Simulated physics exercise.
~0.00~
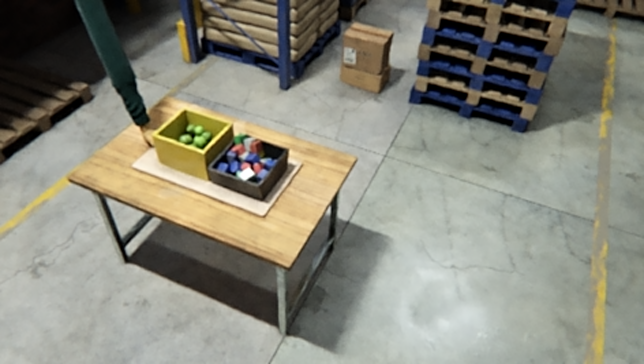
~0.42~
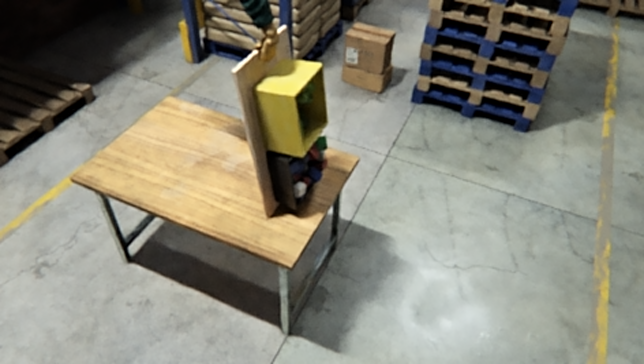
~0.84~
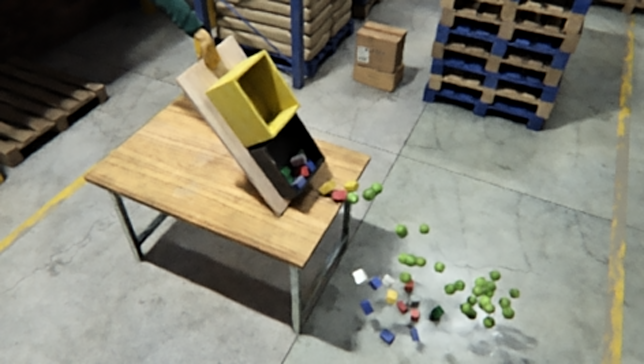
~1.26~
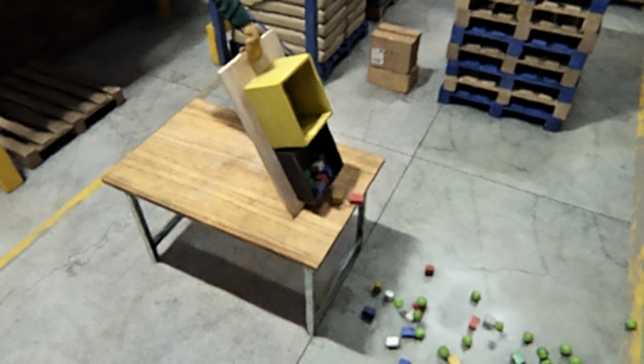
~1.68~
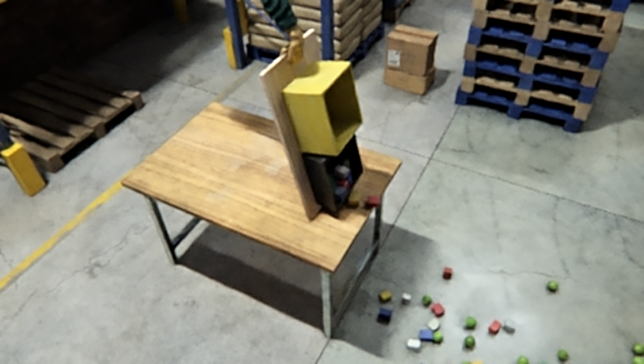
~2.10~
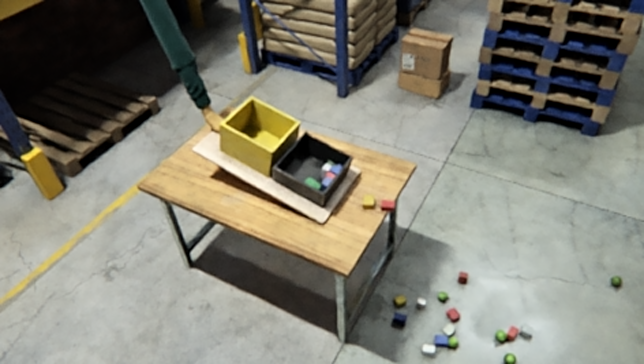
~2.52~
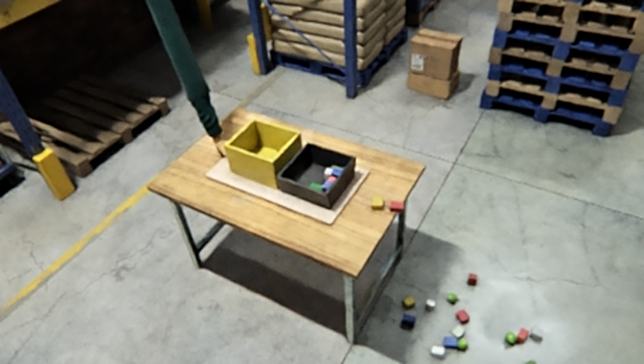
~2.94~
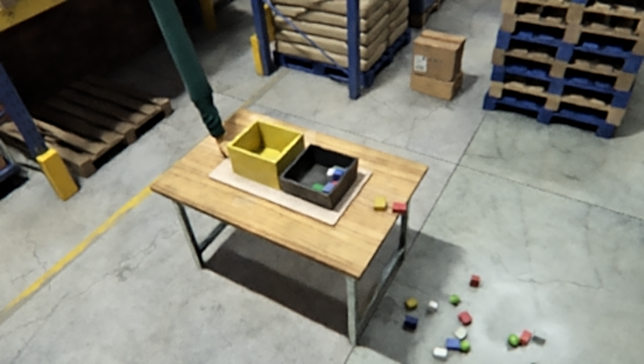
The footage shows a green-sleeved arm tipping up a board holding a yellow crate of green apples and a black crate of toy bricks, spilling goods rightward onto the floor, then lowering it flat, leaving the yellow crate empty and some bricks in the black one.
